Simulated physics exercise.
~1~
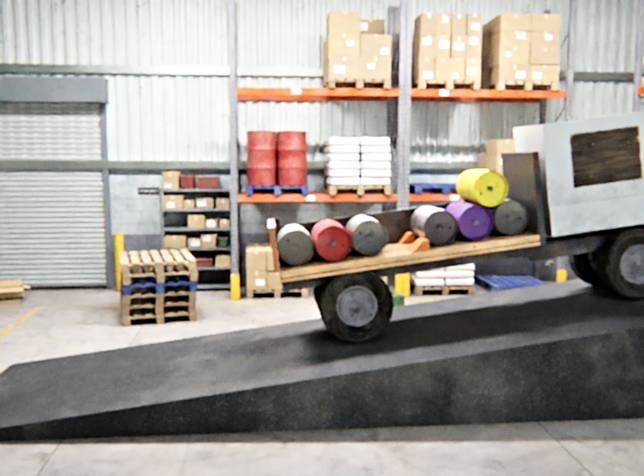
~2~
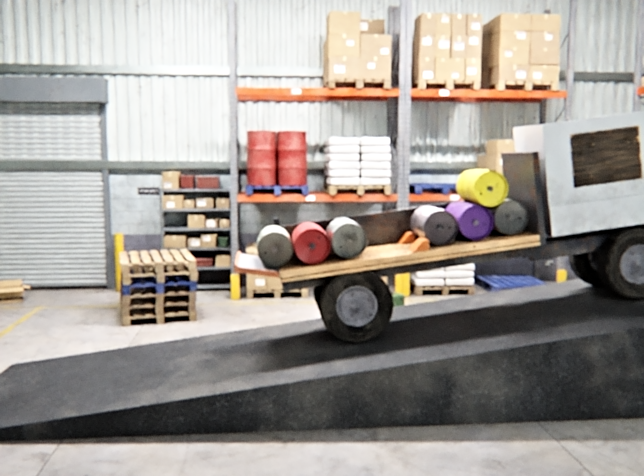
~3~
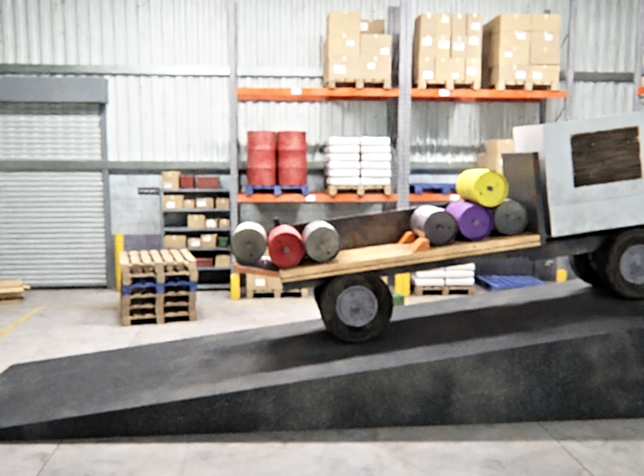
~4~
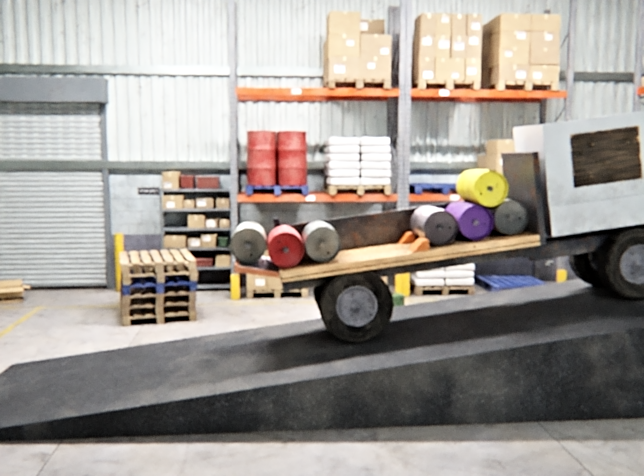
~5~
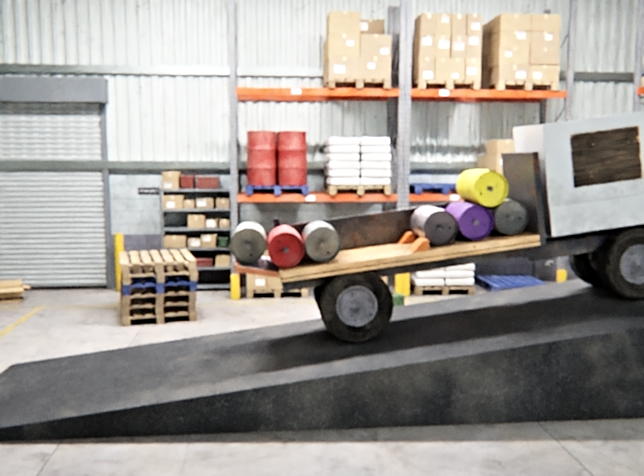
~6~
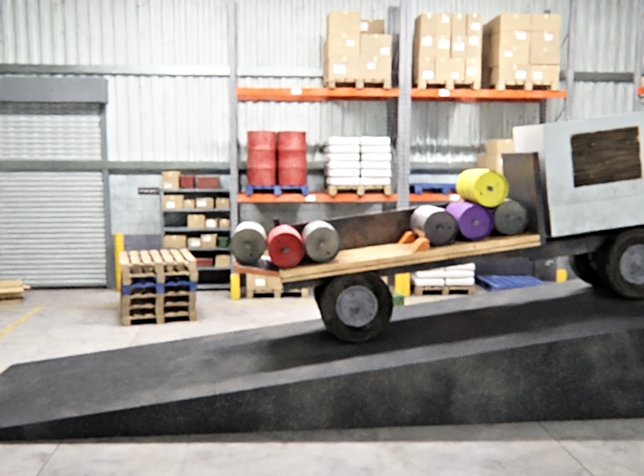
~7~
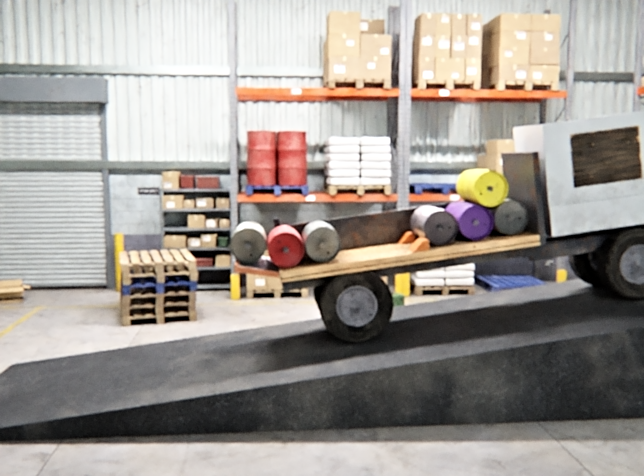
The back gate of a pick-up parked nose-up on a ramp swung down, and a red keg and two dark ones rolled left onto it and stopped in a row, while the purple, yellow and other kegs stayed put up front.
